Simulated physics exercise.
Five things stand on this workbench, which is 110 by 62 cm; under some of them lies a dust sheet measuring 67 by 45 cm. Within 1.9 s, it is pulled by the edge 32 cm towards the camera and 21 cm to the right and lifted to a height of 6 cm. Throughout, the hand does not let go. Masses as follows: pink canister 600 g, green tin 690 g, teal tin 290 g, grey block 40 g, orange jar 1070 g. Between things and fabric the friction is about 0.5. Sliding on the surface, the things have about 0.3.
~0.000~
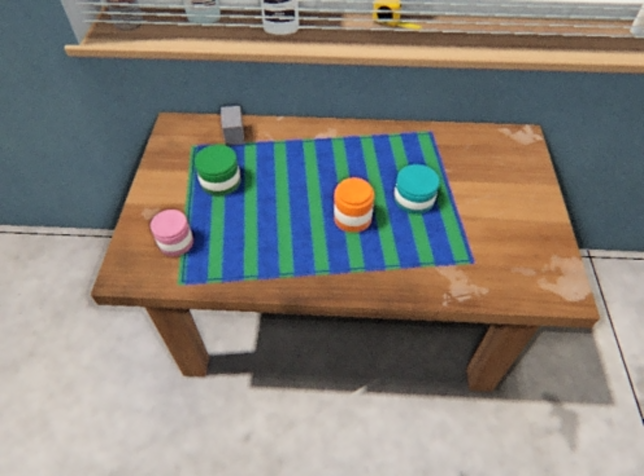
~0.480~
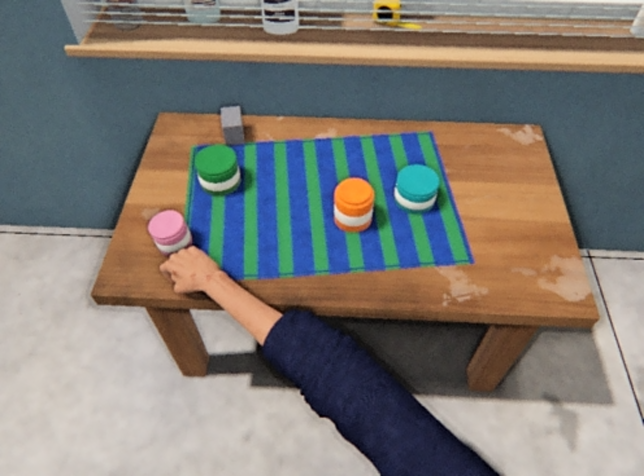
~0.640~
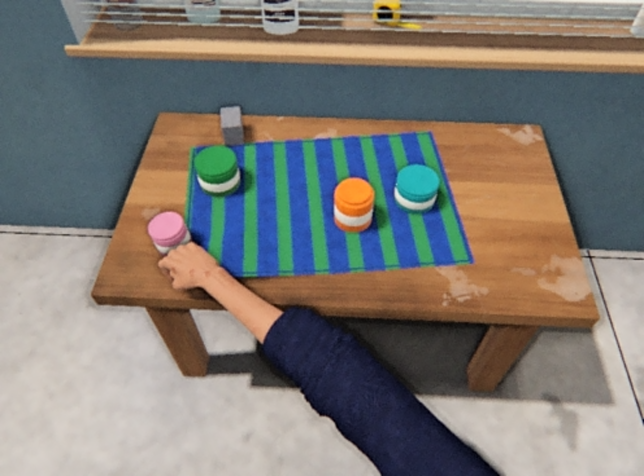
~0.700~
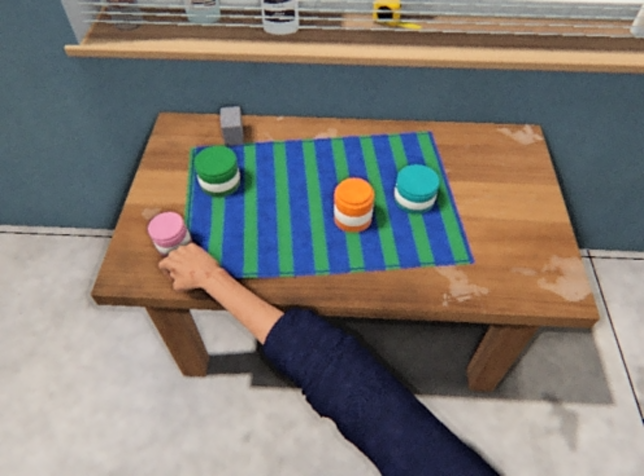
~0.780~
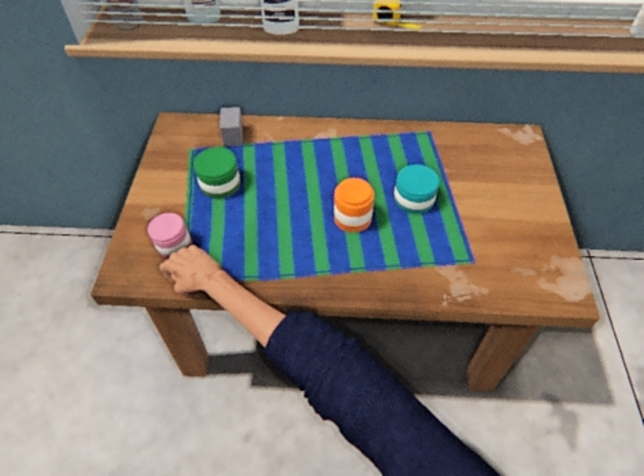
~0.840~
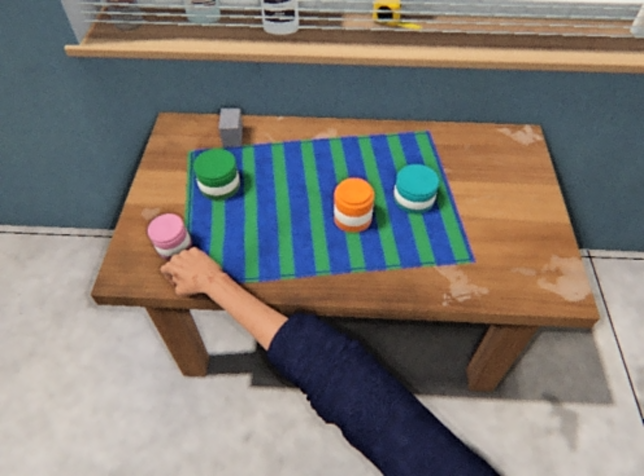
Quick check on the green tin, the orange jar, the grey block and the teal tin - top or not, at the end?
The green tin is off; the orange jar is on; the grey block is on; the teal tin is on.
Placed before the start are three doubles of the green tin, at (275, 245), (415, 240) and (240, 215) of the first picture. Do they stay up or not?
Taking them one by one: Is lost, then is lost, then is lost.
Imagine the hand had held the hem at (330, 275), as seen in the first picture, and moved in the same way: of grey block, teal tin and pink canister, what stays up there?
Log - grey block: Still on top; teal tin: Off the top; pink canister: Still on top.
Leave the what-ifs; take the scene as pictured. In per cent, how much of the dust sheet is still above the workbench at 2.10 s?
Around 80 percent.
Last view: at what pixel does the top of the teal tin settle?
It stops around pixel (371, 196).
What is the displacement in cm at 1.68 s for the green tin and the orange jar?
Shift - green tin 20 cm, orange jar 4 cm.
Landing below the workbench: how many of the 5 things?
My count is 1.
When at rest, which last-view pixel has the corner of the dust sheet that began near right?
It settles at roughly (463, 235).
At 1.3 s, 100 % of the dust sheet is still over the top; green tin 9 cm off its start, grey block 4 cm off its start, teal tin 2 cm off its start.
At 1.7 s, 90 % of the dust sheet is still over the top; green tin 21 cm off its start, teal tin 5 cm off its start, orange jar 5 cm off its start.
At 2.1 s, 80 % of the dust sheet is still over the top; green tin 32 cm off its start at (208, 268), orange jar 12 cm off its start at (348, 230), teal tin 9 cm off its start at (381, 186).
At 2.5 s, 65 % of the dust sheet is still over the top; green tin over the edge, orange jar 16 cm off its start, teal tin 12 cm off its start.
At 4.1 s, 65 % of the dust sheet is still over the top; green tin over the edge, orange jar 17 cm off its start at (347, 250), teal tin 13 cm off its start at (371, 196), grey block 4 cm off its start at (226, 127).
